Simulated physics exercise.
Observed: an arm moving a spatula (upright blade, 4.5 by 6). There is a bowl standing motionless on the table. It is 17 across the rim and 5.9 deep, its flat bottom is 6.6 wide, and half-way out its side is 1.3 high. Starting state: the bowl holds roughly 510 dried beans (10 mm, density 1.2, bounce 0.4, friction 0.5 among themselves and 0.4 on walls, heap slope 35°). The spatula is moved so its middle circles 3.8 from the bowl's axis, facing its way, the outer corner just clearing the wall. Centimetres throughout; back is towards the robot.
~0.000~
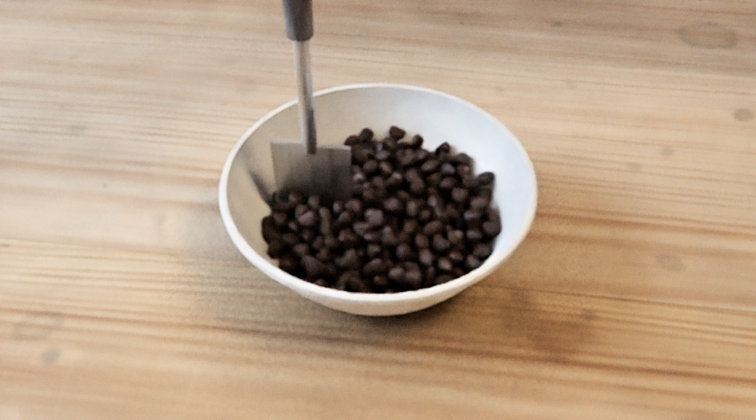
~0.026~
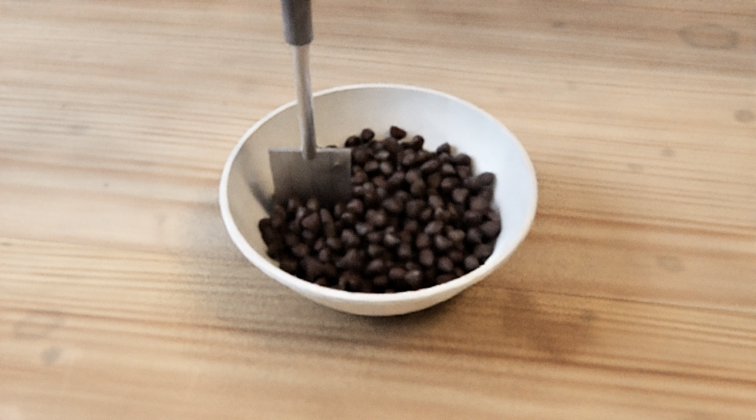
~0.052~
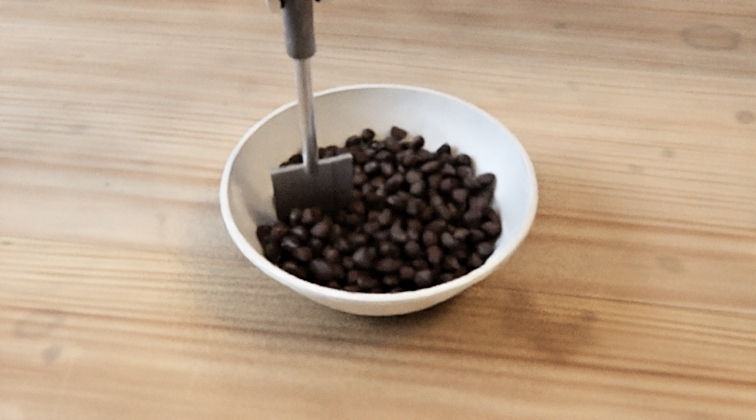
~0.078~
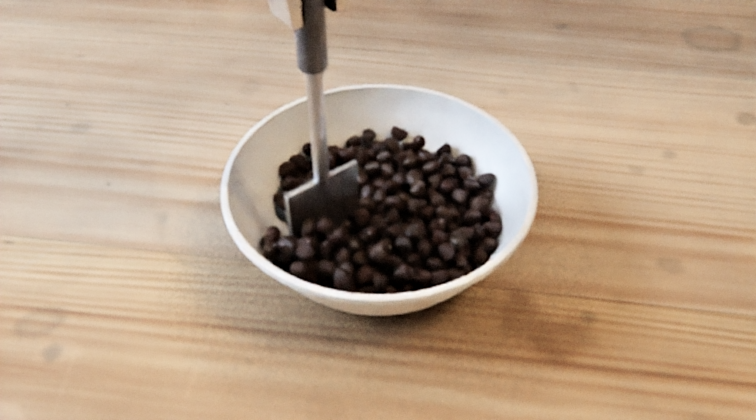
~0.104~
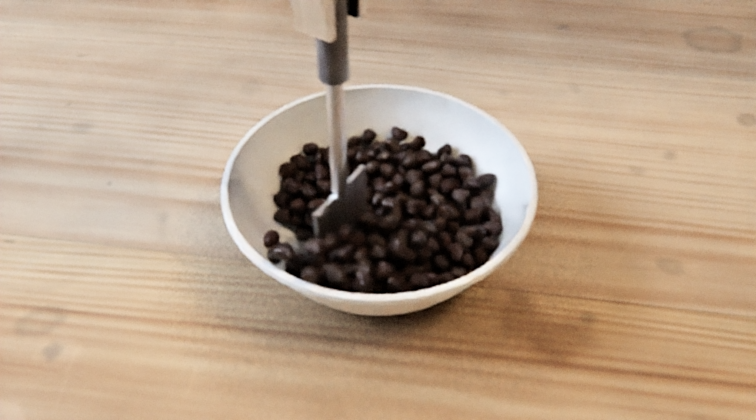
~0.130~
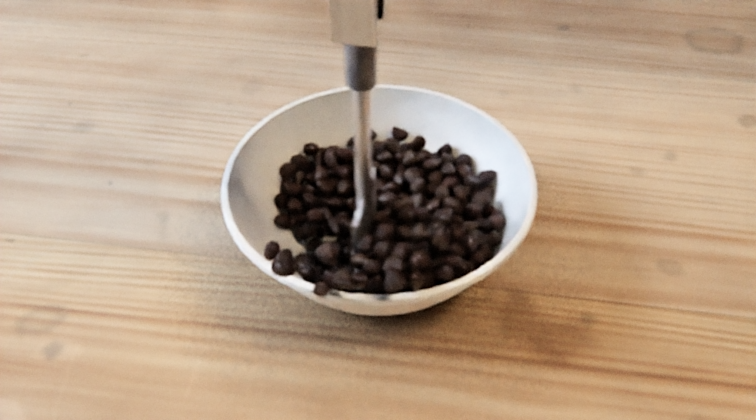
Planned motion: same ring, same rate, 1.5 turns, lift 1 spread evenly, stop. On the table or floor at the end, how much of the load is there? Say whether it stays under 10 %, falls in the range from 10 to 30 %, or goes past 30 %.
The share goes past 30 %.
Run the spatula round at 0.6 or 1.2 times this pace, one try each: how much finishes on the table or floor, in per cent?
It would be about 20 and 40 percent respectively.
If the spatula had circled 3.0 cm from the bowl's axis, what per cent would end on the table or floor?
Roughly 25 percent, I'd expect.
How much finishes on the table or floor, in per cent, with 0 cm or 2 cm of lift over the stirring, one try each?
It comes to about 45 per cent and about 30 per cent.
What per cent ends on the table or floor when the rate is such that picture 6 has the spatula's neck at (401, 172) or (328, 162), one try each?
Close to 50 and 20 in a hundred.
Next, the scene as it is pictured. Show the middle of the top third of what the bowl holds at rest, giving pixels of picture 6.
Centre, approx.: (435, 215).
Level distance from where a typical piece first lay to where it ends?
Roughly 9 cm, measured level.
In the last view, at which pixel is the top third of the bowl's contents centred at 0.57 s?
In the last picture it sits around (366, 266).
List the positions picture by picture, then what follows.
The first picture shows the spatula neck at (308, 123), 0° round; upper third of the load around (386, 207), from x 270 to 495, top at y 135; 511 in the bowl.
The second picture shows the spatula neck at (307, 128), 7° round; upper third of the load around (384, 209), from x 265 to 495, top at y 135.
The third picture shows the spatula neck at (309, 142), 25° round; upper third of the load around (382, 221), from x 265 to 495, top at y 135.
The fourth picture shows the spatula neck at (320, 156), 46° round; upper third of the load around (387, 234), from x 265 to 495, top at y 135.
The fifth picture shows the spatula neck at (339, 168), 67° round; upper third of the load around (393, 240), from x 270 to 495, top at y 135.
The sixth picture shows the spatula neck at (364, 174), 87° round; upper third of the load around (411, 238), from x 270 to 495, top at y 135; 509 in the bowl, 2 in flight or on the tool.
After 0.35 s, 262° round, highest piece 9 above the table; 413 in the bowl, 54 on the table or floor, 44 in flight or on the tool.
After 0.57 s, 77° round, highest piece 9 above the table; 347 in the bowl, 148 on the table or floor, 16 in flight or on the tool.
After 0.88 s, 180° round, highest piece 5 above the table; 320 in the bowl, 191 on the table or floor.
After 1.58 s, 180° round, highest piece 5 above the table; 320 in the bowl, 191 on the table or floor.
In the end, 320 in the bowl, 191 on the table or floor. That is 37 % on the table or floor.
